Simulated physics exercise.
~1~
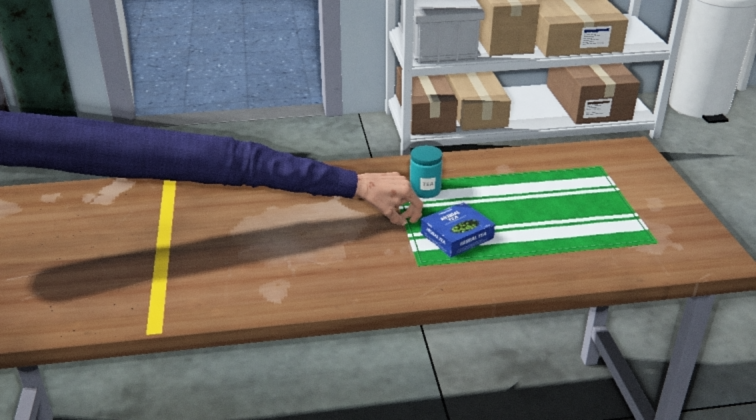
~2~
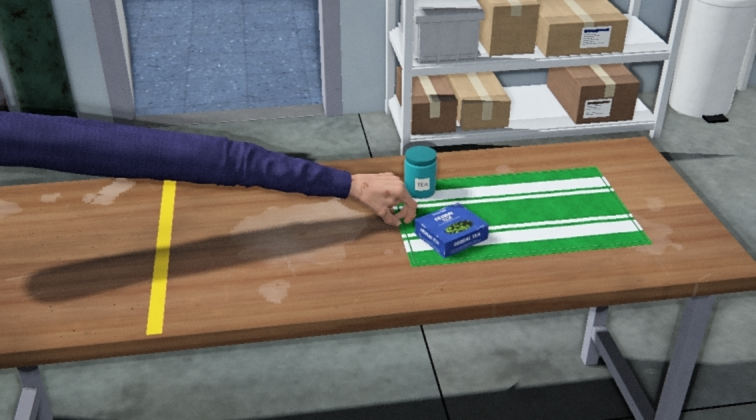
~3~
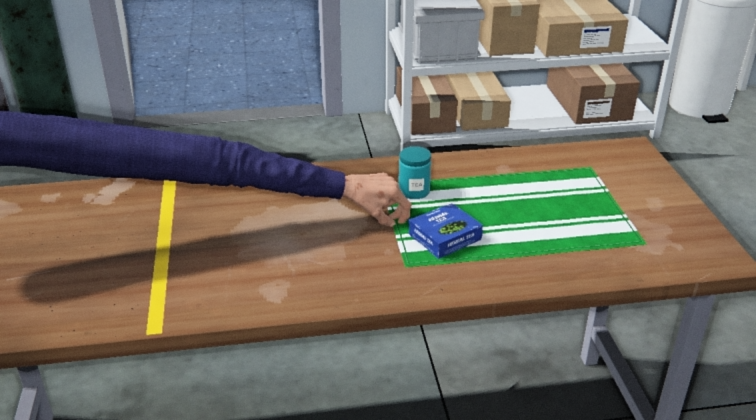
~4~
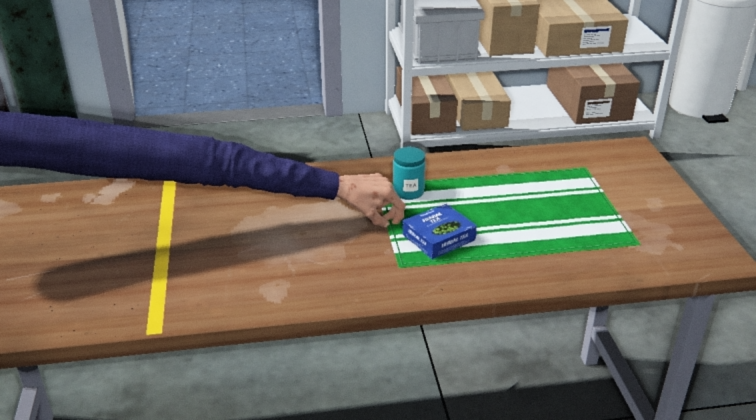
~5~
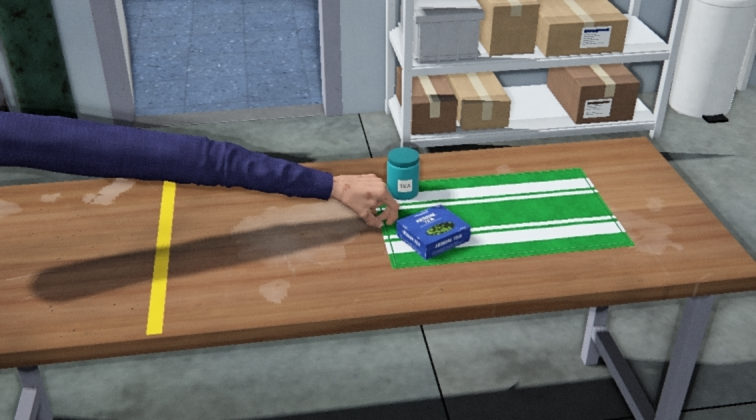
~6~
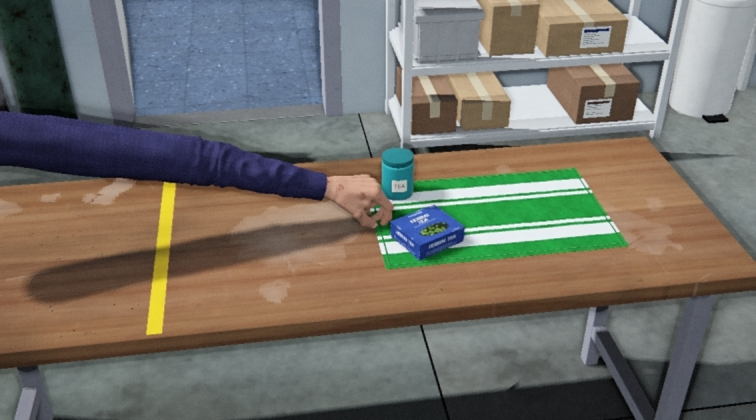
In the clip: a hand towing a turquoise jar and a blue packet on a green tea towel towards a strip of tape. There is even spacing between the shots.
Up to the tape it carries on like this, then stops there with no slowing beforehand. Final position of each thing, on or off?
Turquoise jar on; blue packet on.
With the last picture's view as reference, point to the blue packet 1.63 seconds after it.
It is near pixel (222, 250).
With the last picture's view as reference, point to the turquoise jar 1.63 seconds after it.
At that time it sits close to pixel (206, 190).
Then, 1.63 s later than the last view, hem short of the tape; turquoise jar on the cloth near (206, 190); blue packet on the cloth near (222, 250).
Then, 1.74 s later than the last view, hem at the tape; turquoise jar on the cloth near (196, 190); blue packet on the cloth near (212, 251).
Finally, hem at the tape; turquoise jar on the cloth near (196, 190); blue packet on the cloth near (212, 251). The turquoise jar remains aboard and the blue packet keeps its seat.
